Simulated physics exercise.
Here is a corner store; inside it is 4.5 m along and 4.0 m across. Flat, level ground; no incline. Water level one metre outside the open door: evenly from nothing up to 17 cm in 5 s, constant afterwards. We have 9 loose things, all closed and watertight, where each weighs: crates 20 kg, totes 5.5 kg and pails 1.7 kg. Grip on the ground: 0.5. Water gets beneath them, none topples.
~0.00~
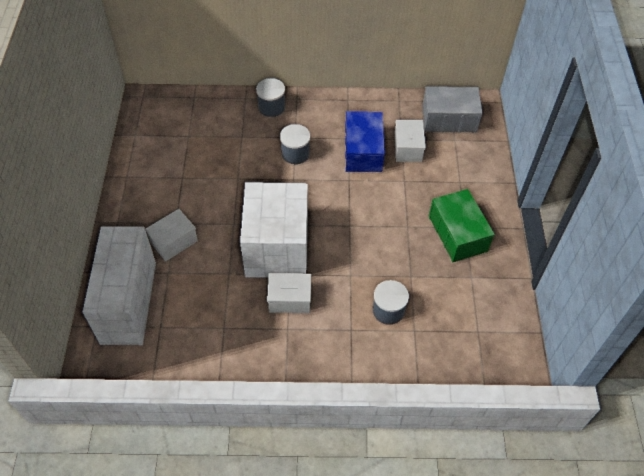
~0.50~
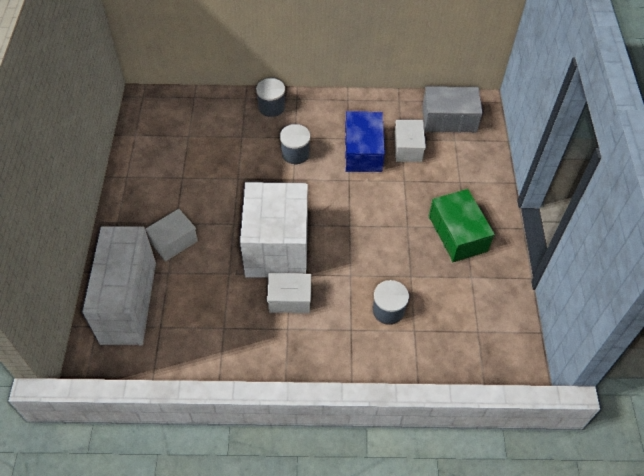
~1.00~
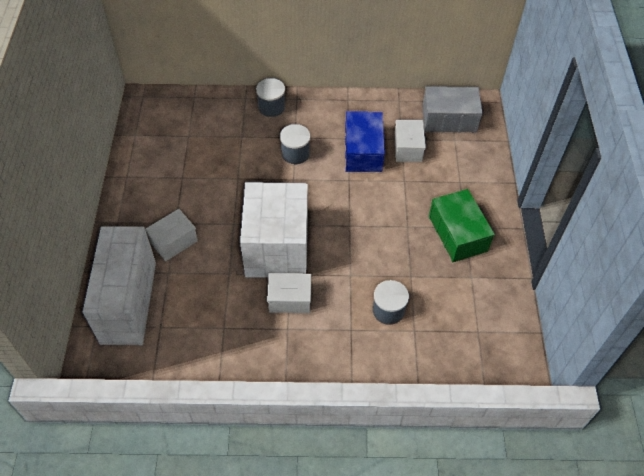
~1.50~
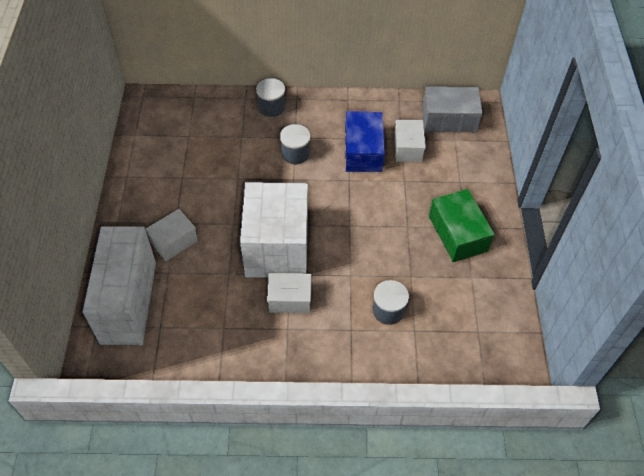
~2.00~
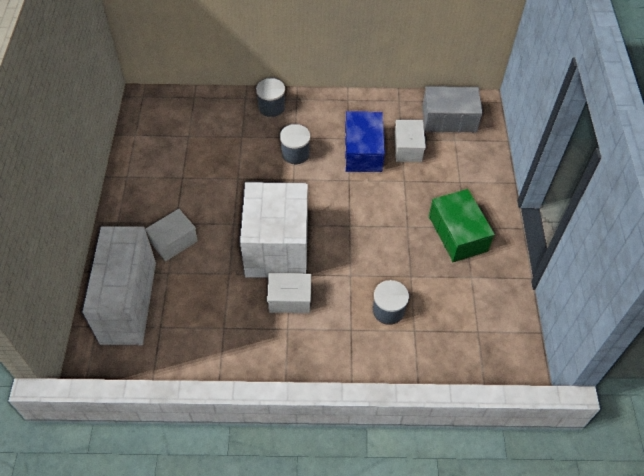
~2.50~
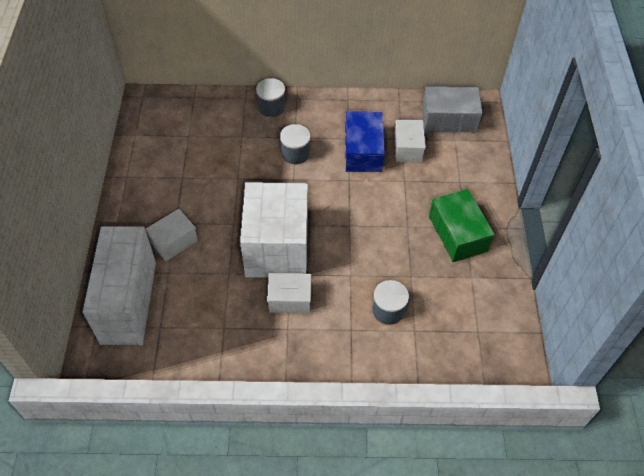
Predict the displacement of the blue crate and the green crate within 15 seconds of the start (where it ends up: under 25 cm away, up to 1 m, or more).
Judging by where they end up, the blue crate keeps its spot while the green crate ends well away.
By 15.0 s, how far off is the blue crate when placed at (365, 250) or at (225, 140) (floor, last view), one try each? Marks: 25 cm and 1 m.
In turn: It hardly budges; it hardly budges.
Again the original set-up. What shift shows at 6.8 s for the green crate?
40 cm or so by then.
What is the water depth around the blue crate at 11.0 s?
I'd put it at about 5 cm.
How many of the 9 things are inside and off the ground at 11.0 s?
At that moment 2.
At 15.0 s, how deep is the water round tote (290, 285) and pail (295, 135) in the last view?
Depth approx. 5 cm / 9 cm.
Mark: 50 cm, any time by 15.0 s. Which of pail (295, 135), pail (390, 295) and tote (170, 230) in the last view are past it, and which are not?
In that order: More, more, past it.
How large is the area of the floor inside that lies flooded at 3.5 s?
About 1.0 m2.
After 3.5 s the blue crate is near (365, 132), 0.0 m from its start, aground; the green crate is near (463, 216), 0.0 m from its start, aground; 0 afloat.
After 6.8 s the blue crate is near (365, 132), 0.0 m from its start, aground; the green crate is near (421, 219), 0.4 m from its start, aground; 0 afloat.
After 11.0 s the blue crate is near (365, 132), 0.0 m from its start, aground; the green crate is near (383, 222), 0.8 m from its start, aground; 2 afloat.
After 15.0 s the blue crate is near (365, 132), 0.0 m from its start, aground; the green crate is near (333, 231), 1.3 m from its start, aground; 6 afloat.
